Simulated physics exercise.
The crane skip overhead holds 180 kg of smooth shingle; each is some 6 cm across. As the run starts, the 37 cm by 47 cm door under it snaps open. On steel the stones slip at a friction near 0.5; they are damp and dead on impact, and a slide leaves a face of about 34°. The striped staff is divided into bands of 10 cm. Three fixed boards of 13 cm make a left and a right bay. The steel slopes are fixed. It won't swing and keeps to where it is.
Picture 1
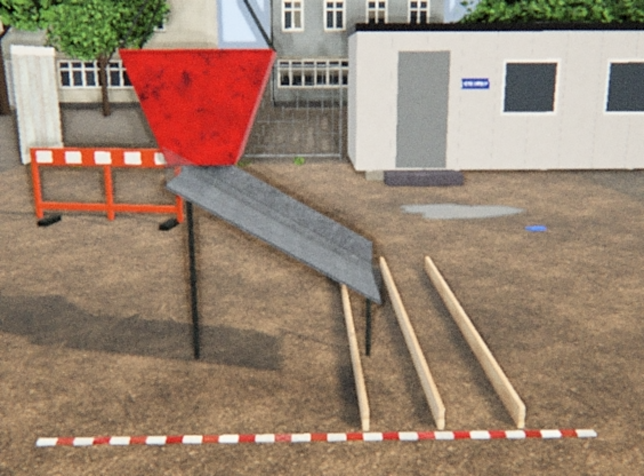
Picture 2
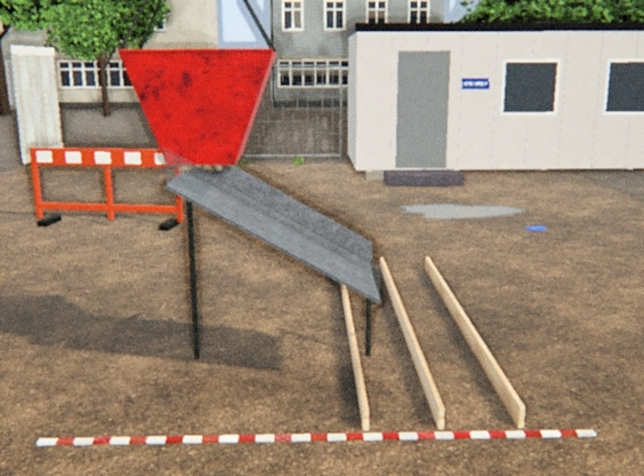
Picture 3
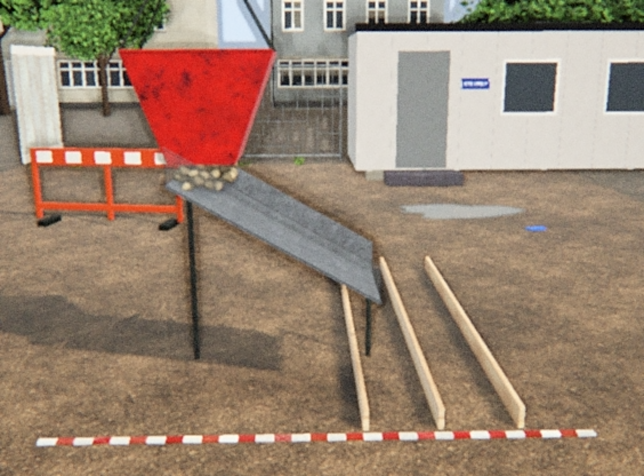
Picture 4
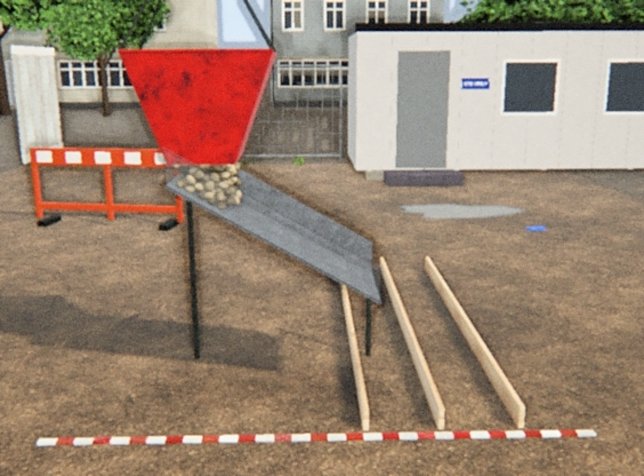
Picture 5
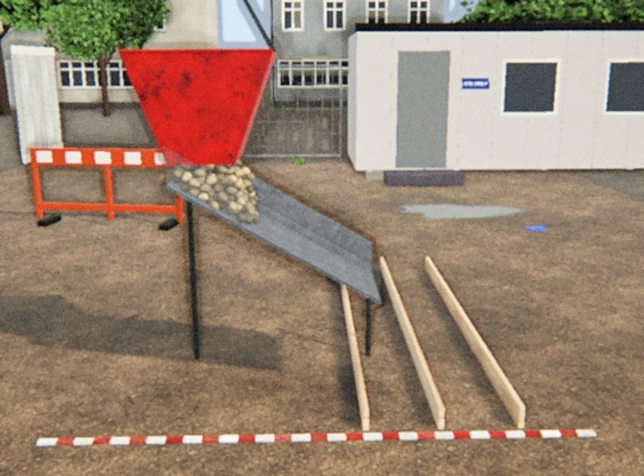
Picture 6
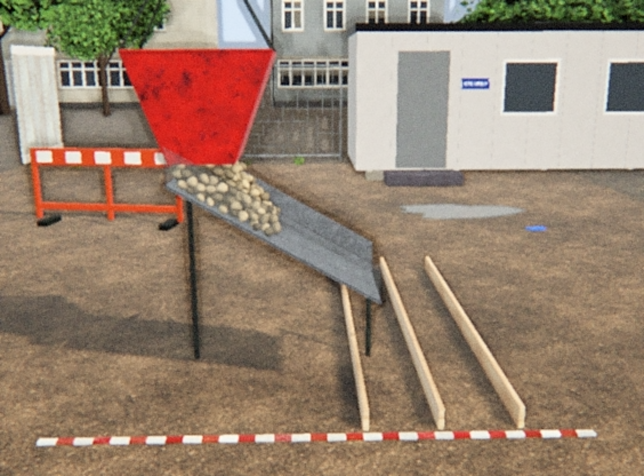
A bright red skip hangs above the top of a grey sloping chute on thin dark legs, in a bare dirt yard seen from slightly above by a still camera. Behind stand an orange-and-white barrier and a pale site cabin, with three wooden boards and a red-and-white striped staff on the ground in front. Rounded, pale tan stones emerge beneath the skip, pile up and spread partway down the chute toward the right.
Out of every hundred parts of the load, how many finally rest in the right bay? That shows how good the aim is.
Around 75 in every hundred.
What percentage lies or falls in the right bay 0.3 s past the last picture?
I'd put it near 0 per cent.
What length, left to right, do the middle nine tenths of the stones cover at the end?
Roughly 80 cm.
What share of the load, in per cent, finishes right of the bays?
Near 15 percent, give or take.
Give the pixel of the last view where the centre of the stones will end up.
I'd point to close to (465, 374) in the last picture.
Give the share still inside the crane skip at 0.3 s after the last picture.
It keeps hold of roughly 35 per cent.
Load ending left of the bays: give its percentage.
About 0 per cent of it.
Then, 0.3 s after the last picture, 35 % in the crane skip, 63 % on the steel, 2 % falling or lying in the left bay; the stones farthest right are at (401, 297).
Then, 0.7 s after the last picture, 7 % in the crane skip, 66 % on the steel, 1 % falling or lying left of the bays, 11 % falling or lying in the left bay, 14 % falling or lying in the right bay, 1 % falling or lying right of the bays; the stones farthest right are at (504, 369).
Then, 1.3 s after the last picture, 0 % in the crane skip, 34 % on the steel, 1 % falling or lying left of the bays, 11 % falling or lying in the left bay, 51 % falling or lying in the right bay, 3 % falling or lying right of the bays; the stones farthest right are at (586, 367).
Then, 2.2 s after the last picture, 0 % in the crane skip, 1 % falling or lying left of the bays, 6 % falling or lying in the left bay, 80 % falling or lying in the right bay, 13 % falling or lying right of the bays; the stones farthest right are at (634, 370).
Then, 4.1 s after the last picture, 0 % in the crane skip, 1 % left of the bays, 7 % in the left bay, 75 % in the right bay, 17 % right of the bays; the stones farthest right are at (635, 369).
